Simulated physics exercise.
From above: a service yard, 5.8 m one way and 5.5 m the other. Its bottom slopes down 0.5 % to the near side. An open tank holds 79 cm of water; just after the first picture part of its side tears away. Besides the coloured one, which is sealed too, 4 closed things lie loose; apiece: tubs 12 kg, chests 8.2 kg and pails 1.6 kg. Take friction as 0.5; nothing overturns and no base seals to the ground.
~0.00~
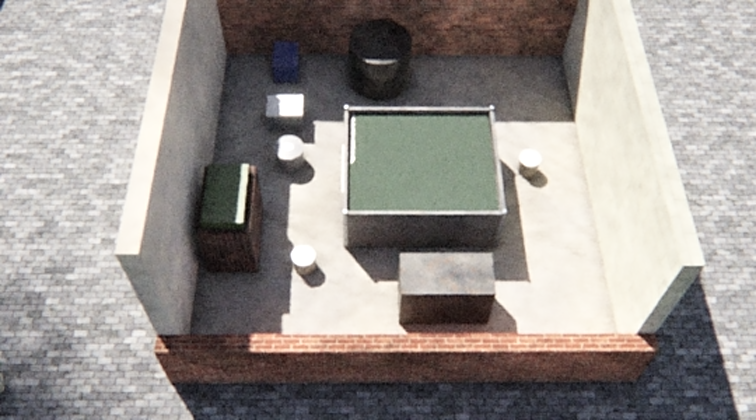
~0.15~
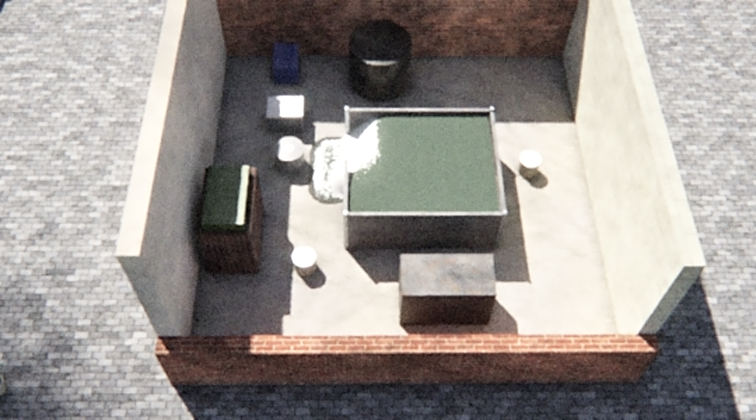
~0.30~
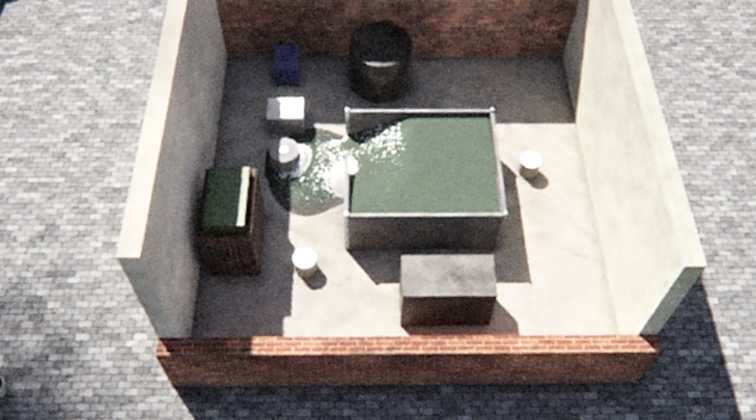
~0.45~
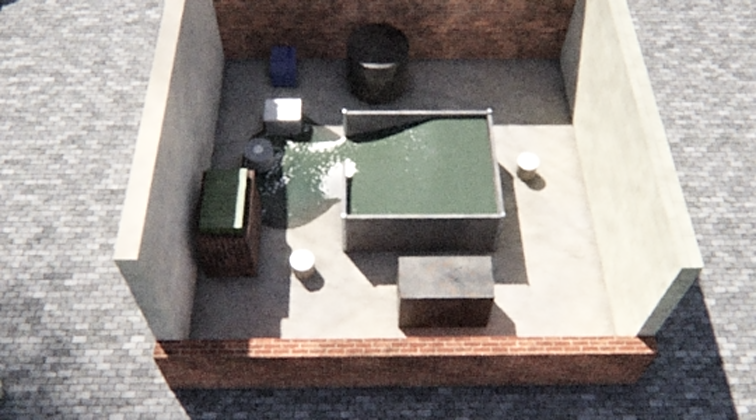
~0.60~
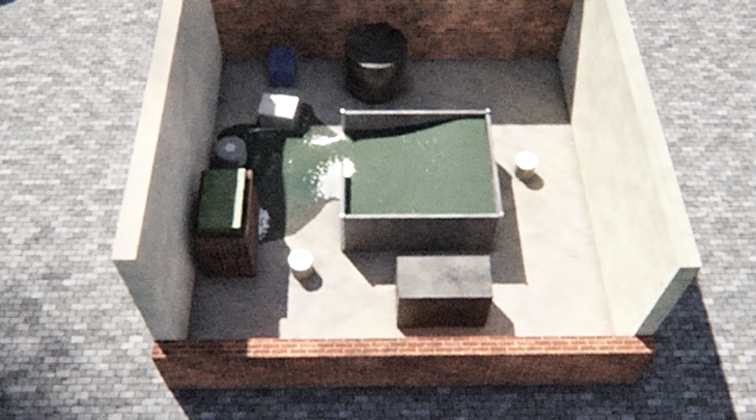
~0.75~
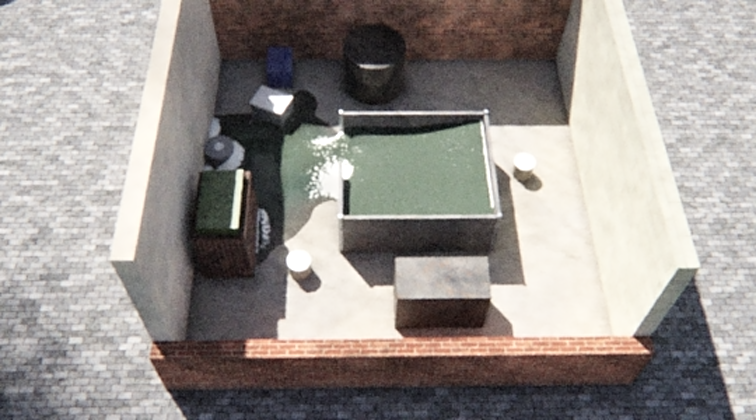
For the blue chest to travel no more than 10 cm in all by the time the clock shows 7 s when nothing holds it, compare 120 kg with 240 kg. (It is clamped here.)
Verdict: Only the larger load is enough.
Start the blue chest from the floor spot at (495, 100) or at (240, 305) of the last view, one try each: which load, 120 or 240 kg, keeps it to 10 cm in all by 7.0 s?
In turn: Either load holds; the smaller is enough.
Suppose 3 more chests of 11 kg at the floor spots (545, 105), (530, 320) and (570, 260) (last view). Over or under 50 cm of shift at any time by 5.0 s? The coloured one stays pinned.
In turn: Short of it, under, short of it.
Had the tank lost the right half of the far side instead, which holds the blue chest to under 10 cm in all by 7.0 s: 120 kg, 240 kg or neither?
In that case the lower weight is enough.
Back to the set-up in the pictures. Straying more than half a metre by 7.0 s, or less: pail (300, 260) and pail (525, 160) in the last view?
In that order: More, under.
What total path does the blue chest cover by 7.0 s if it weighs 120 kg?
About 60 cm.
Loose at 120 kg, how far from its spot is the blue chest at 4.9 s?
Roughly 60 cm.
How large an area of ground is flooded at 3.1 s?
About 15 m2.
After 1.4 s the blue chest would be 0 cm from its start with 120 kg and 0 cm from its start with 240 kg; 4 cm of water round it then.
After 3.1 s the blue chest would be 48 cm from its start with 120 kg and 0 cm from its start with 240 kg; 24 cm of water round it then.
After 4.9 s the blue chest would be 57 cm from its start with 120 kg and 0 cm from its start with 240 kg; 26 cm of water round it then.
After 7.0 s the blue chest would be 57 cm from its start with 120 kg and 0 cm from its start with 240 kg; 19 cm of water round it then.
